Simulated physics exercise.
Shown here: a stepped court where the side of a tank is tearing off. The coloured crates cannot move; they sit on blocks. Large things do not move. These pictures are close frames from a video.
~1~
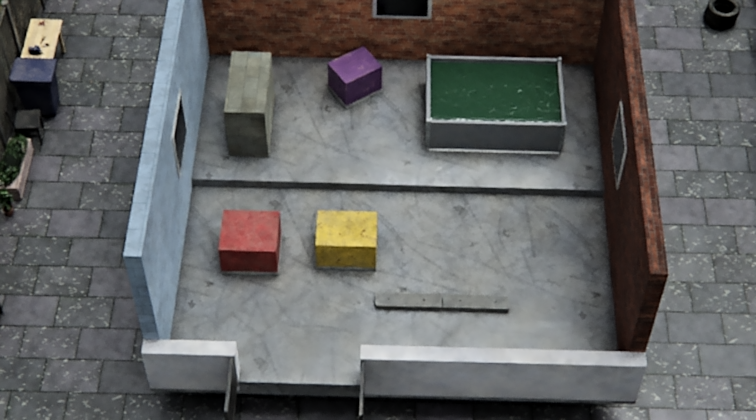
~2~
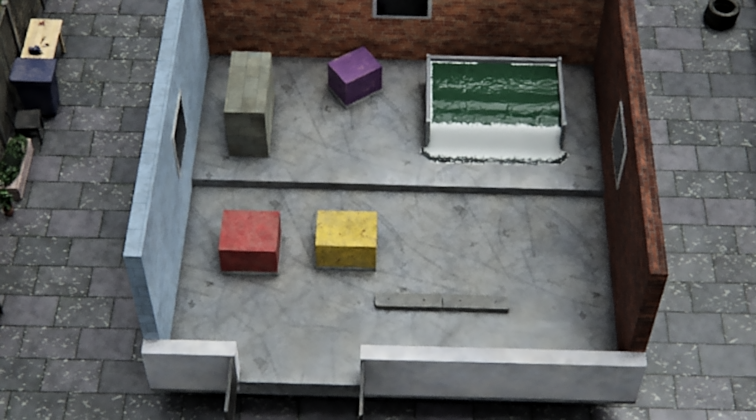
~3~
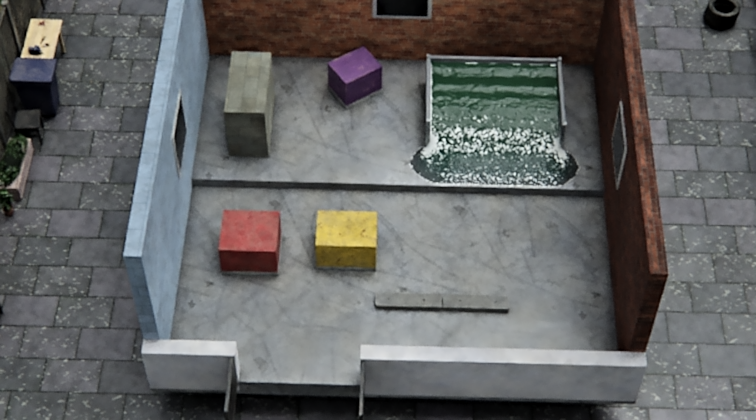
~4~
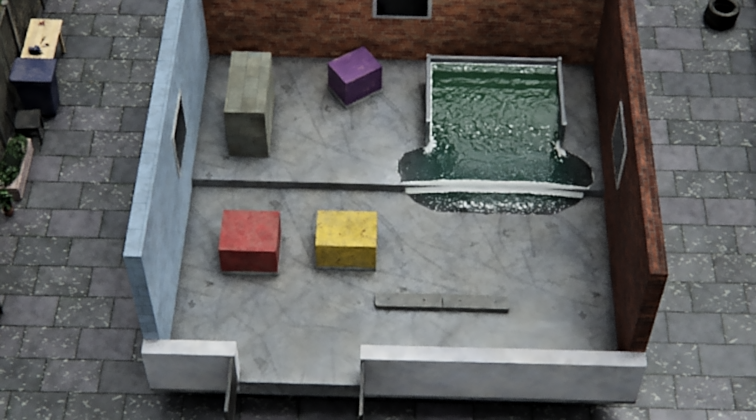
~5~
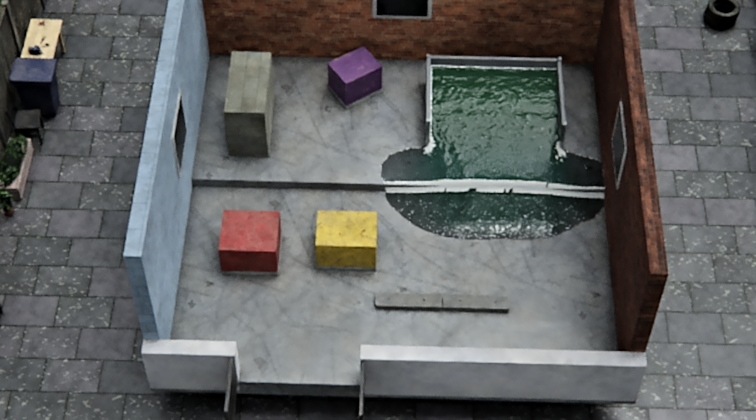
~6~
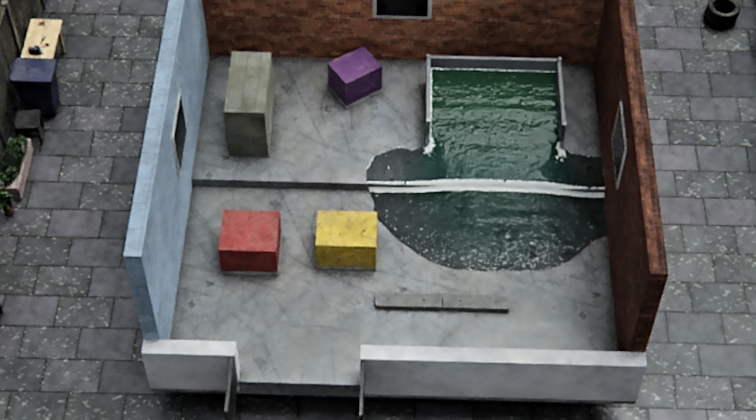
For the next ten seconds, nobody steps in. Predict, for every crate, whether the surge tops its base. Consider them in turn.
My prediction: The red crate gets topped; the yellow crate gets topped; the purple crate does not get topped.
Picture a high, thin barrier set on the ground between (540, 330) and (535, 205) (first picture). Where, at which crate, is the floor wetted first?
It's the yellow-painted one.
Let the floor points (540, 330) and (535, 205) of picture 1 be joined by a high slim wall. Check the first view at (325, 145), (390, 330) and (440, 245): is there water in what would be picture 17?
First unwetted, then inundated, then inundated.
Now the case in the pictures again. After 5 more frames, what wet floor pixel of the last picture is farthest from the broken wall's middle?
Somewhere near (567, 377).
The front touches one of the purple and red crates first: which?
That is the red crate.
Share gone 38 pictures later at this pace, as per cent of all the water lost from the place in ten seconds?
Roughly 50 per cent.
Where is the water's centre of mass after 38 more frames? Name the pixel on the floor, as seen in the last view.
Close to (430, 267).
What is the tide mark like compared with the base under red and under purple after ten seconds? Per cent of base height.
I'd say 150 per cent for the first one and 0 per cent for the second.
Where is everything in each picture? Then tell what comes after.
Still water in the tank at (495, 93), in the first frame.
The front is at (561, 157), out from the gap at (494, 141), in the second frame.
The front is at (573, 168), out from the gap at (494, 142), in the third frame.
Water pours out at (494, 143) and has run to (585, 180), in the fourth frame.
The front is at (604, 189), out from the gap at (494, 143), in the fifth frame.
Water pours out at (494, 143) and has run to (545, 265), in the sixth frame.
A moment on, water covers 40 % of the floor; the red crate not reached, the yellow crate water round its plinth, the purple crate not reached.
Next, water covers 50 % of the floor; the red crate water round its plinth, the yellow crate water round its plinth, the purple crate not reached.
Then, water covers 60 % of the floor; the red crate water round its plinth, the yellow crate water round its plinth, the purple crate not reached.
Later, water covers 65 % of the floor; the red crate water round its plinth, the yellow crate water round its plinth, the purple crate not reached.
In the end, water covers 65 % of the floor; the red crate was topped, the yellow crate was topped, the purple crate stayed above the water.
